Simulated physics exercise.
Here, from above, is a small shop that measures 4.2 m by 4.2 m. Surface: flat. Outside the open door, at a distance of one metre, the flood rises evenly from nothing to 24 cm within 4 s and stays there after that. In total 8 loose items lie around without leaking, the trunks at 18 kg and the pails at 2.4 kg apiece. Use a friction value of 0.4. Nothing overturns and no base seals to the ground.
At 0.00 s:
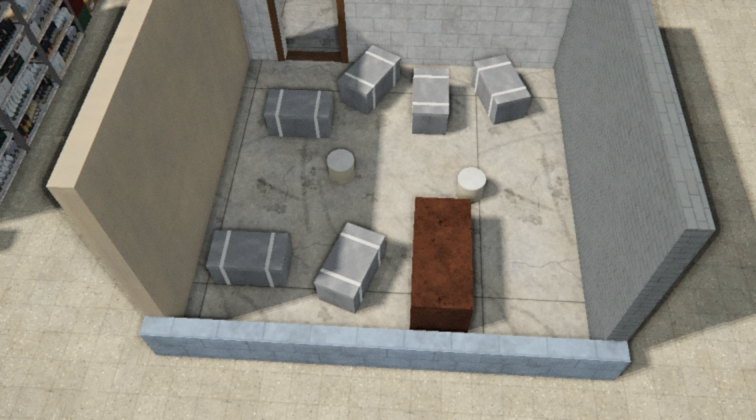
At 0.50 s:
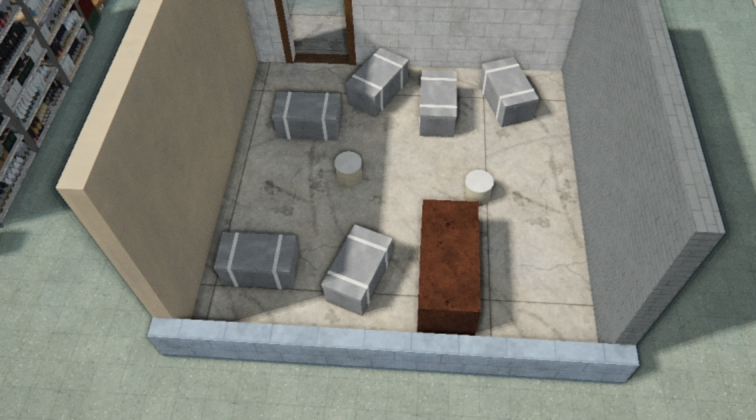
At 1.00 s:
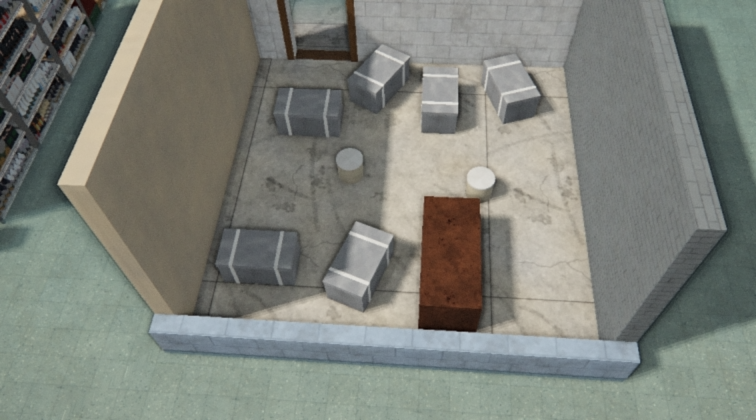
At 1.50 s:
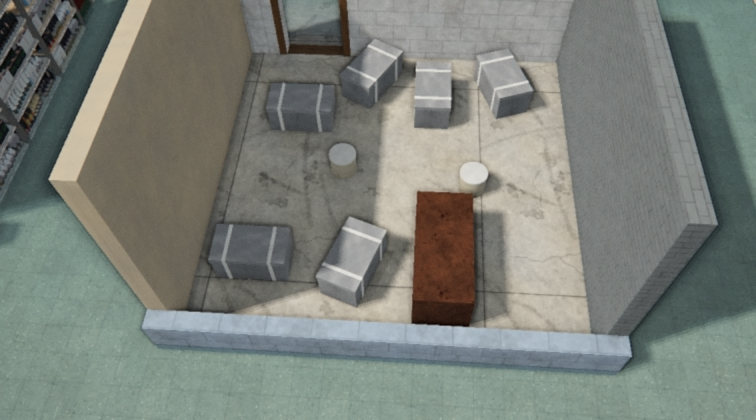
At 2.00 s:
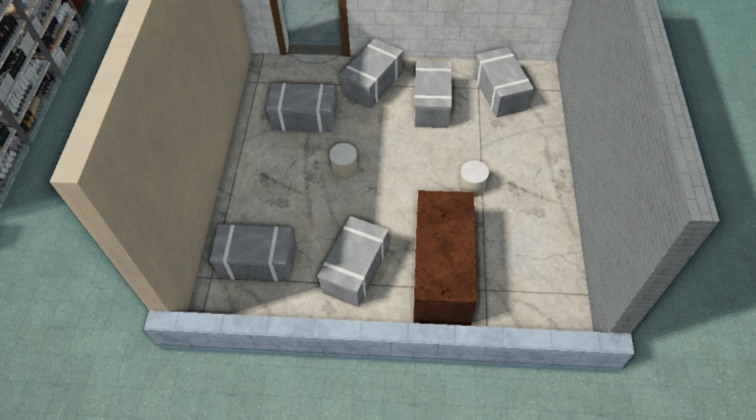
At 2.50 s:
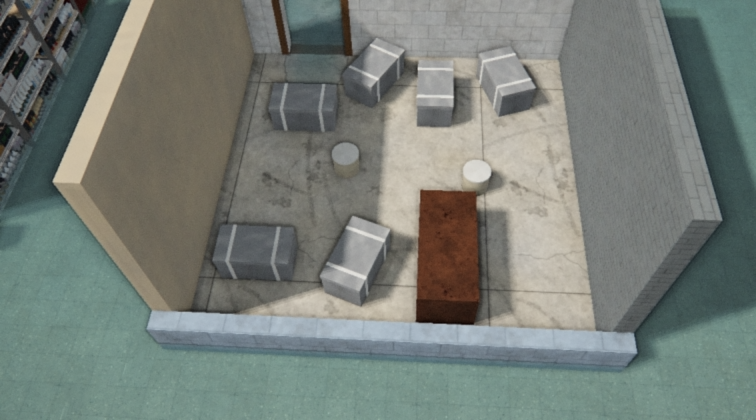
Small roofless shop seen from above, its grey trunks and pale pails staying still as greenish water surrounds it and enters the doorway.
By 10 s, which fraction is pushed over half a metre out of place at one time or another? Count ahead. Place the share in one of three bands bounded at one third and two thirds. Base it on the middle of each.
The share is a third up to two thirds.
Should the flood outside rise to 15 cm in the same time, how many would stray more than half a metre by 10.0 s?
Then the count would be 3.
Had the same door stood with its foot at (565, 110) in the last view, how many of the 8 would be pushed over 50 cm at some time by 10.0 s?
Count: 6.
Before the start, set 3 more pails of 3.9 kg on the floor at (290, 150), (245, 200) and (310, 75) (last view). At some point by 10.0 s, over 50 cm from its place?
So the first ends up past the threshold, the second past the threshold, the third past the threshold.
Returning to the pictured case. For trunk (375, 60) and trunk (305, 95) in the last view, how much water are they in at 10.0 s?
3 and 14 cm.
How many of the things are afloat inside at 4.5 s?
Count at that moment: 0.
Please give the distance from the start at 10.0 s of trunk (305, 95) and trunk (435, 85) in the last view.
The first is 200 cm from its start, the second 0 cm.
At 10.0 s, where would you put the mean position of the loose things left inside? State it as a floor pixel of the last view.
Roughly at (423, 166).
After 3.5 s 0 of 8 are over 50 cm from their spots; 0 afloat.
After 4.5 s 1 of 8 are over 50 cm from their spots; 0 afloat.
After 7.0 s 3 of 8 are over 50 cm from their spots; 4 afloat.
After 10.0 s 4 of 8 are over 50 cm from their spots, and 4 have been at some point; 4 afloat.
